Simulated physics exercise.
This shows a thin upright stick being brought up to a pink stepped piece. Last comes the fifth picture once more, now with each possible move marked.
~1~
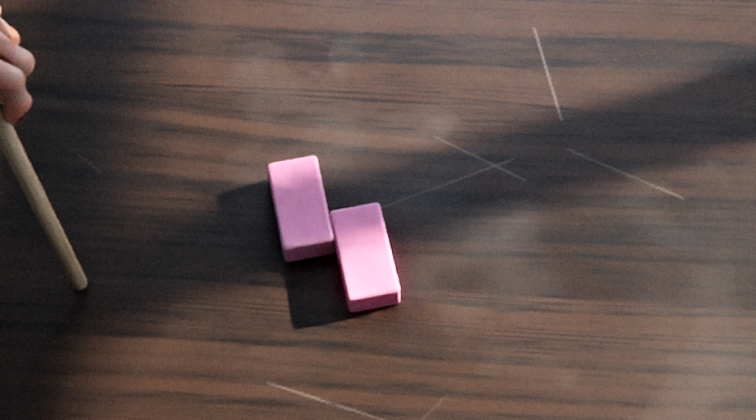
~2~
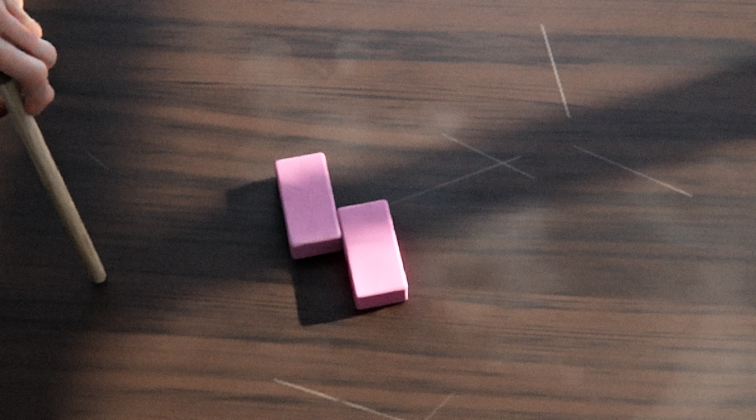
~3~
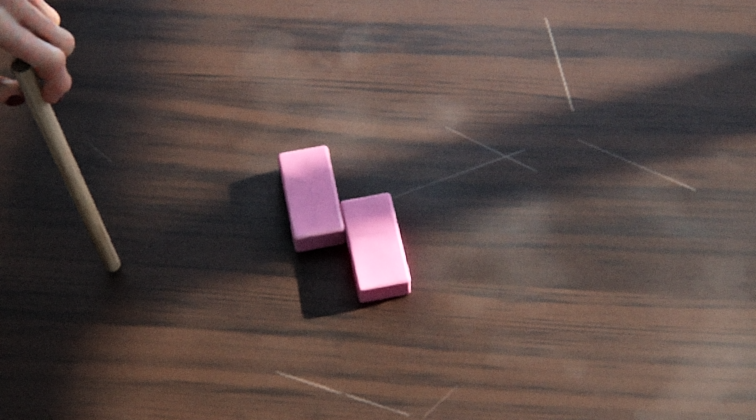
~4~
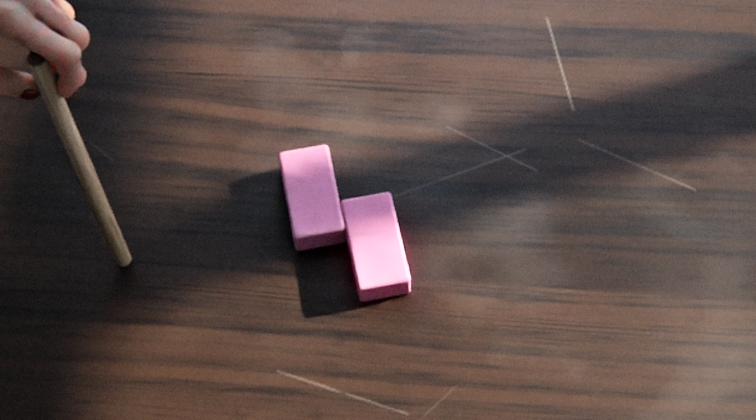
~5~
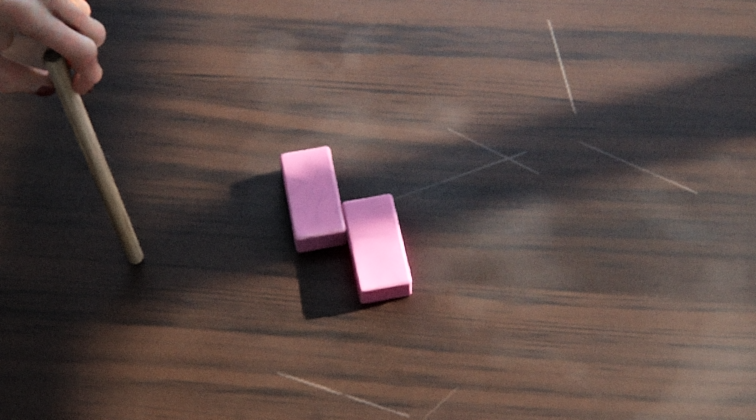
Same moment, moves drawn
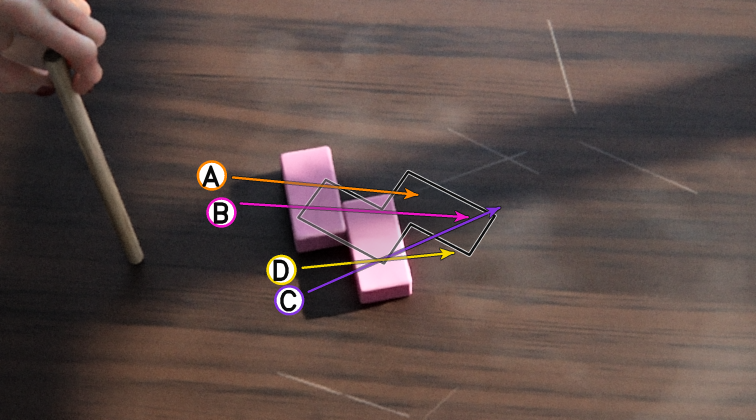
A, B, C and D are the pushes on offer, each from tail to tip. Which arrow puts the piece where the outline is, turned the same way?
Stroke D.
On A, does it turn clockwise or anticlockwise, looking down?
On that stroke, clockwise.
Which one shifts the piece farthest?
Stroke B.
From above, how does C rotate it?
Anticlockwise.
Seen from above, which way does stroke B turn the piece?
It turns clockwise.
On the marked copy, A from (233, 177) to (417, 195); B from (240, 204) to (468, 217); C from (308, 292) to (500, 208); D from (302, 268) to (453, 253).
Taking D. A third of the way, foot of the stick (359, 264), piece (390, 236).
Two thirds of the way, foot of the stick (413, 258), piece (427, 212).
When it is over, foot of the stick (453, 254), piece (438, 196); it fills the outline.
As for the rest, A leaves the piece out of the outline, at (412, 278); B leaves the piece out of the outline, at (459, 296); C leaves the piece out of the outline, at (437, 164).
